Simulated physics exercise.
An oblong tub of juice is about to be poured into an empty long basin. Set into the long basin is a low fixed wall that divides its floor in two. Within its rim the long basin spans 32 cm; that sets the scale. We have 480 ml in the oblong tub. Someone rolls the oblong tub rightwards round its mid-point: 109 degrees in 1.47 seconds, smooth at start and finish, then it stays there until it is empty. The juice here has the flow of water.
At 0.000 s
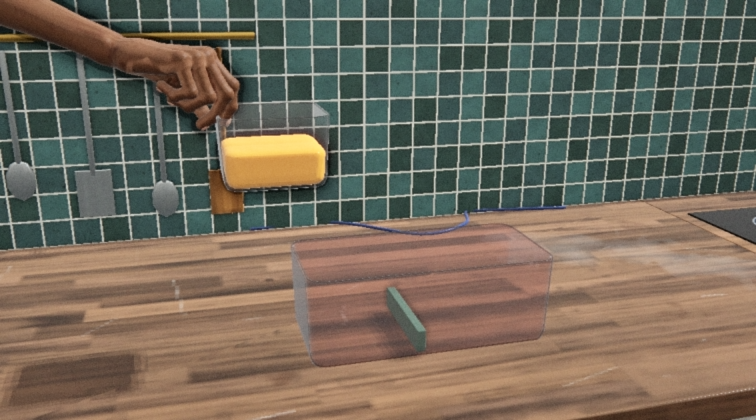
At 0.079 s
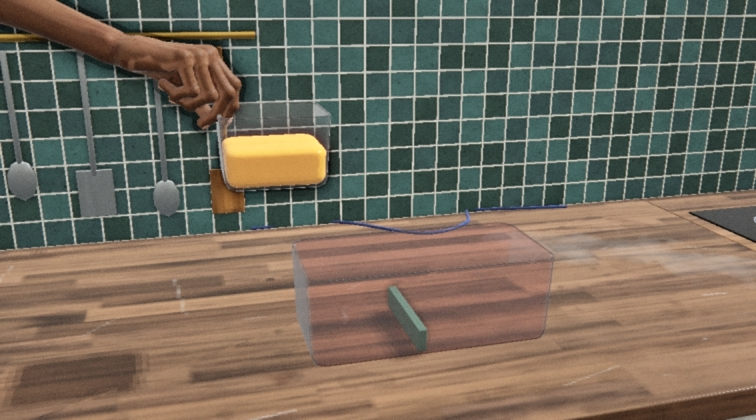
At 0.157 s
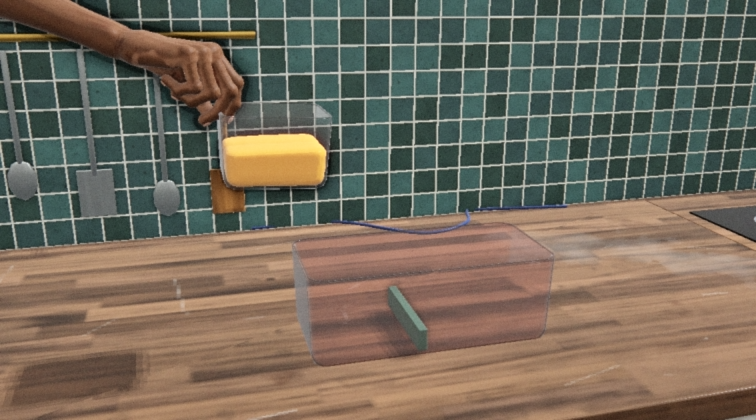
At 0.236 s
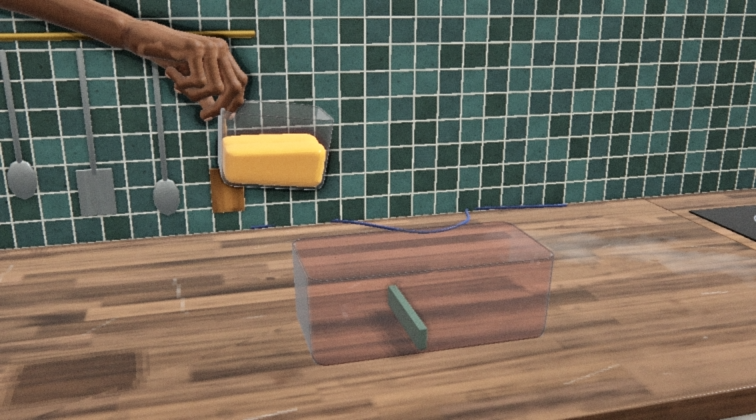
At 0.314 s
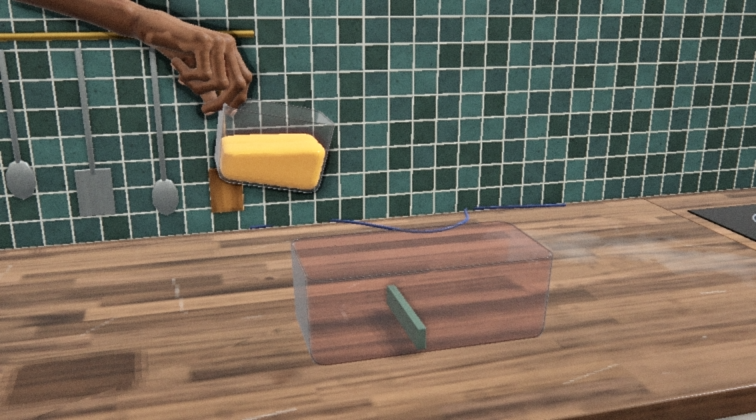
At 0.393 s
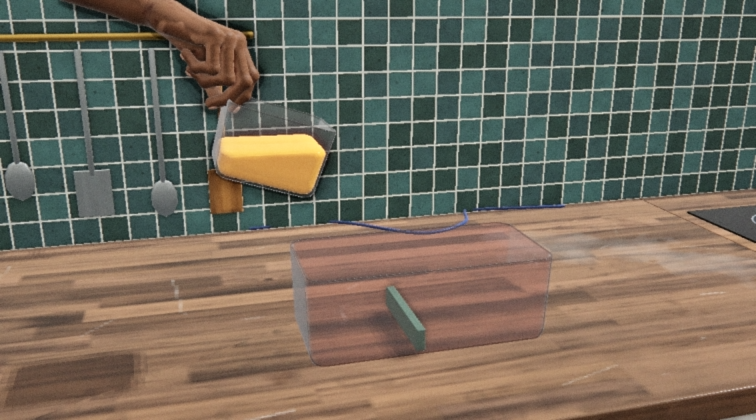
A hand held a clear tub of yellow juice above an empty see-through basin with a low green wall inside, on a wooden counter, and tilted it gently to the right.
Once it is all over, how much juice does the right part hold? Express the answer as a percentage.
The right part holds about 10 per cent.
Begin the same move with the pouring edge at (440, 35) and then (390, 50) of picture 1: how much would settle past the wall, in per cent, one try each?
Try 1: 90 %; try 2: 90 %.
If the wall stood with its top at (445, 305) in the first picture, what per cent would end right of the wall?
That would be about 15 in a hundred, I'd say.
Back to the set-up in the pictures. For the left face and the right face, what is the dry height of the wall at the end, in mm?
Noted: Left near 8 mm, right near 28 mm.
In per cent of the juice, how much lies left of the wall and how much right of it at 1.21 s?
Lab note: Left near 66, right near 5.
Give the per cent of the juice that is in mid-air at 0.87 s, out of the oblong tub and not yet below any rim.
Near 26 per cent at that time.
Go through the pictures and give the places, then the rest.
In the first picture, it leans 0°; its right rim is at (322, 111); the juice meets the walls at (221, 146) and (318, 142); the long basin's rim runs from (299, 263) to (531, 241); the wall's top is at (405, 309).
In the second picture, it leans 1°; its right rim is at (323, 111); the juice meets the walls at (222, 146) and (319, 141).
In the third picture, it leans 3°; its right rim is at (324, 112); the juice meets the walls at (223, 146) and (319, 142).
In the fourth picture, it leans 7°; its right rim is at (326, 115); the juice meets the walls at (222, 145) and (319, 142).
In the fifth picture, it leans 12°; its right rim is at (327, 120); the juice meets the walls at (220, 145) and (319, 141).
In the sixth picture, it leans 18°; its right rim is at (328, 127); the juice meets the walls at (218, 146) and (319, 143).
By 0.87 s the tilt is 70° and 68 per cent is still to pour, 5 is left of the wall and 0 right of it.
By 1.21 s the tilt is 101° and 15 per cent is still to pour, 66 is left of the wall and 5 right of it.
By 1.58 s the tilt is 109° and 0 per cent is still to pour, 89 is left of the wall and 10 right of it.
By 1.97 s the tilt is 109° and 0 per cent is still to pour, 89 is left of the wall and 10 right of it.
At rest 89 per cent lies left of the wall, 10 right of it and 1 outside.
